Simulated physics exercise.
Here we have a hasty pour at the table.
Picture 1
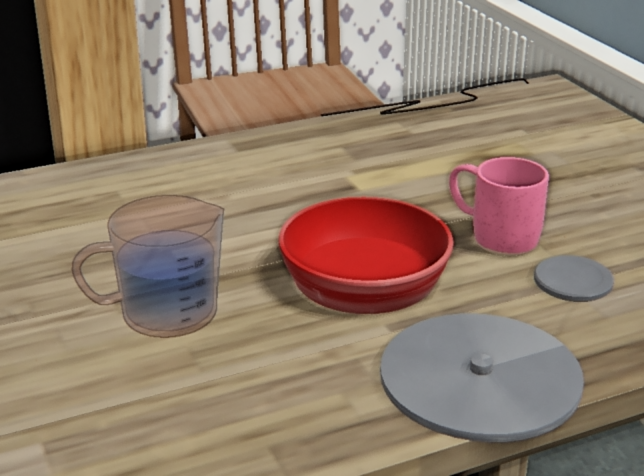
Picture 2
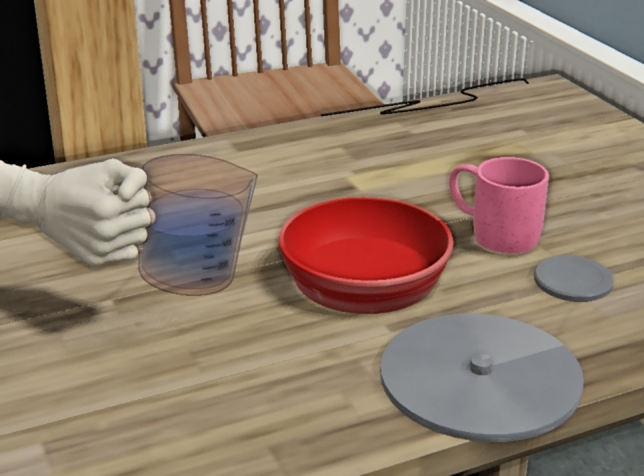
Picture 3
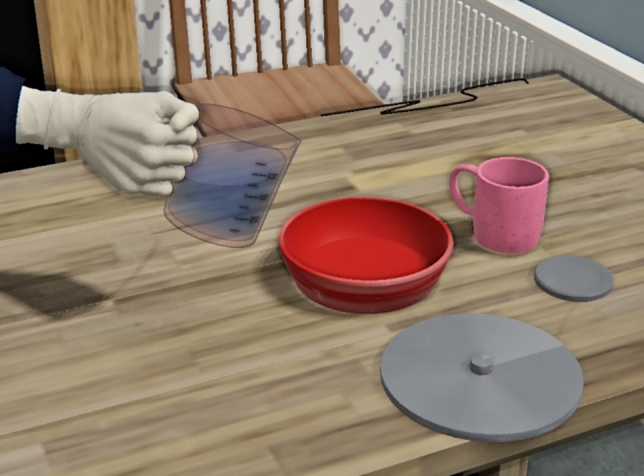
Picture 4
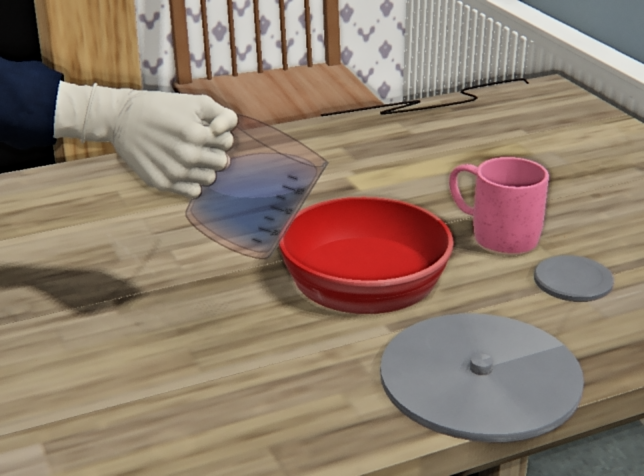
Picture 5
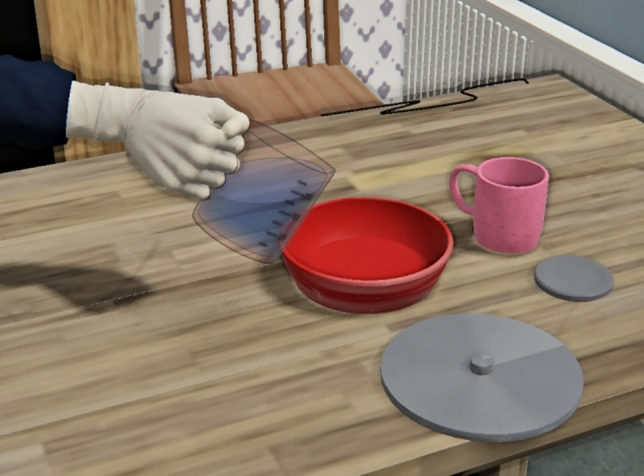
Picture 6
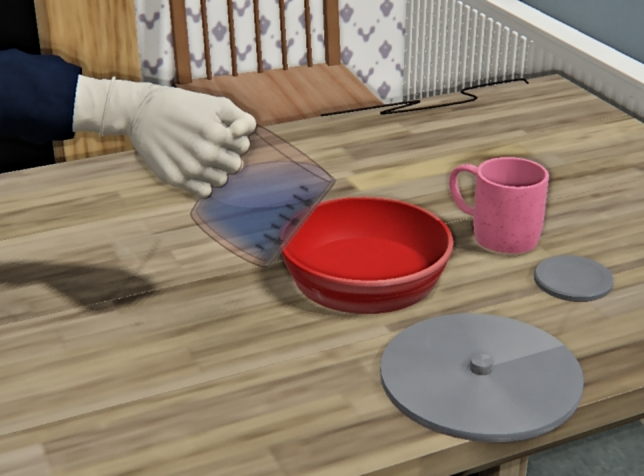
In this clip, a white-gloved hand lifts a clear measuring jug of blue liquid from the left of a wooden table, moves it right and tilts it beside an open red dish, while a pink mug and two grey lids stay still.
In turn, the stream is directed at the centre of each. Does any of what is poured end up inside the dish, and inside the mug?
As I see it, the dish is going to gather it; the mug is going to gather it.
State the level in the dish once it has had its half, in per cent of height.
About 25%.
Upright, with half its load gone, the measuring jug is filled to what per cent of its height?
Roughly 30 in a hundred, by my reckoning.
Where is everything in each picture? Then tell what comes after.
Nothing is moving yet; measuring jug (166, 264) about two thirds full; dish (365, 259) open; mug (509, 210) open, in the first picture.
The measuring jug is picked up; measuring jug about two thirds full, surface at (193, 213); dish (365, 259) open, in the second picture.
Tilting; measuring jug (228, 173) tipped 20° with all of its load; mug (509, 210) open, in the third picture.
No stream yet; measuring jug (254, 184) tipped 30° with all of its load; dish (365, 259) open, in the fourth picture.
Still nothing leaves it; measuring jug (262, 189) tipped 35° with all of its load; mug (509, 210) open, in the fifth picture.
On the point of pouring; measuring jug (262, 193) tipped 40° with all of its load; dish (365, 259) open; mug (509, 210) open, in the sixth picture.
Next, the dyed water goes into the dish.
After that, the dyed water goes into the mug.
Finally, the dish has its share inside; the mug has its share inside.
